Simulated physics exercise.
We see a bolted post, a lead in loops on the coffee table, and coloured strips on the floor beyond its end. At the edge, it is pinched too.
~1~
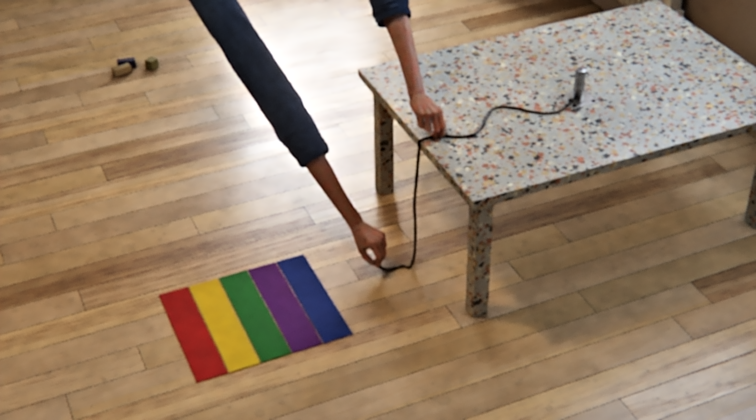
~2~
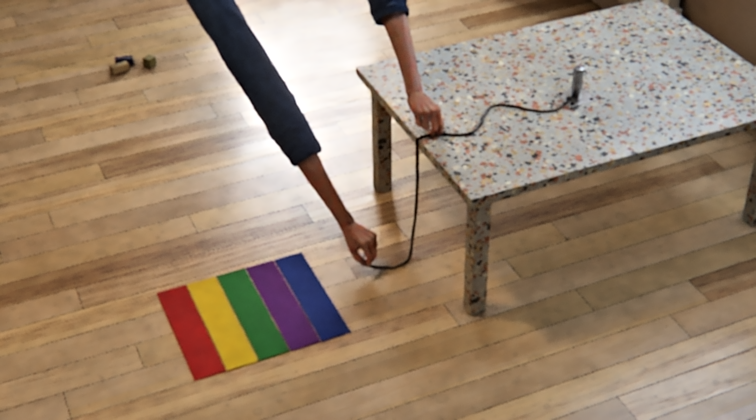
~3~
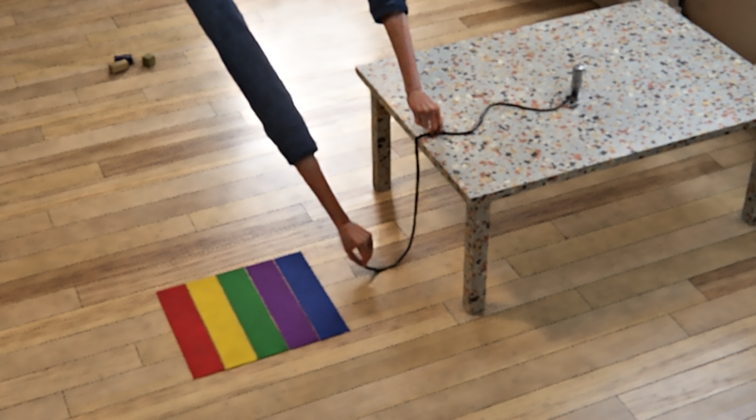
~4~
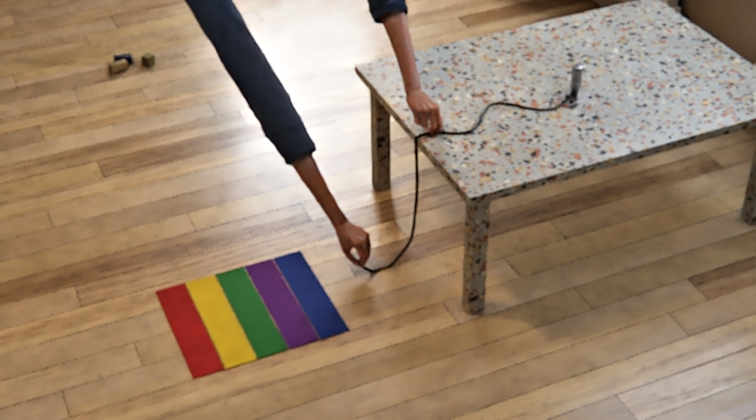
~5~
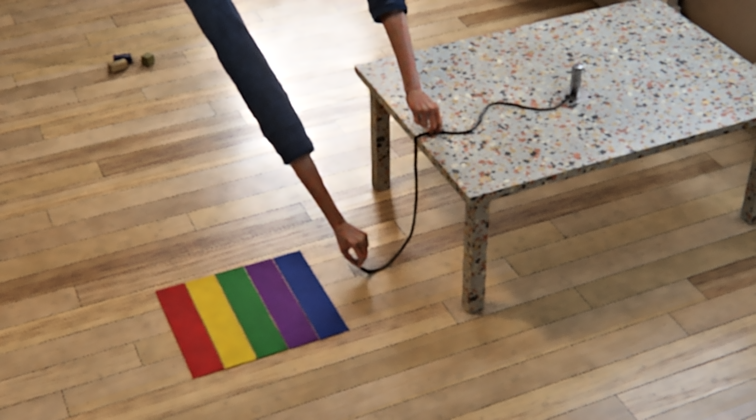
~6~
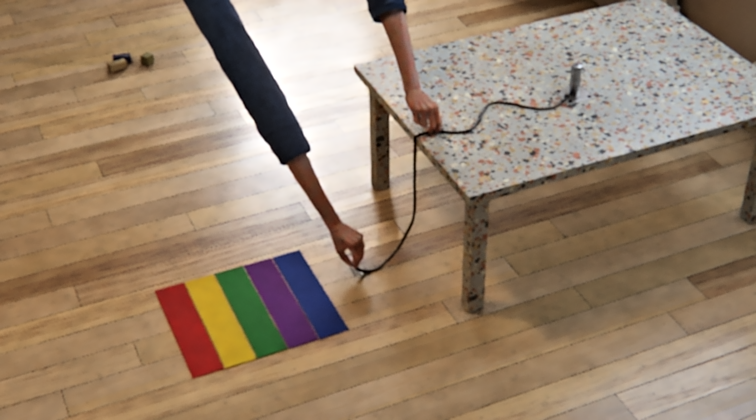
Beside a speckled coffee table, two hands hold a dark cord, the lower shifting slightly left.
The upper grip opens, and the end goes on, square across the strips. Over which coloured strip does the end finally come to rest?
Over the green strip.
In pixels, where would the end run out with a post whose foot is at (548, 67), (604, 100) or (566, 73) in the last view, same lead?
The places are (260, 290), (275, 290) and (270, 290).
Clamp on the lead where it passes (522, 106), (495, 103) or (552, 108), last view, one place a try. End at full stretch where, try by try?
Approximately (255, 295), (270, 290) and (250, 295), respectively.
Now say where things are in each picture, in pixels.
The first frame shows end (375, 264); blue (329, 323); purple (299, 333); green (269, 342); yellow (237, 351); red (205, 361).
The second frame shows end (366, 264); lead through (555, 110) (493, 106) (468, 134) (417, 152) (416, 205) (411, 254).
The third frame shows end (361, 264).
The fourth frame shows end (359, 264); lead through (554, 108) (492, 104) (466, 132) (416, 150) (416, 203) (403, 251).
The fifth frame shows end (357, 264).
The sixth frame shows end (353, 265); lead through (553, 107) (491, 104) (466, 131) (415, 150) (415, 203) (397, 250).
A little later, end near (299, 281); over blue.
Next, end near (264, 291); over purple.
When it is tight, end near (244, 297); over green. It gets as far as the green strip.
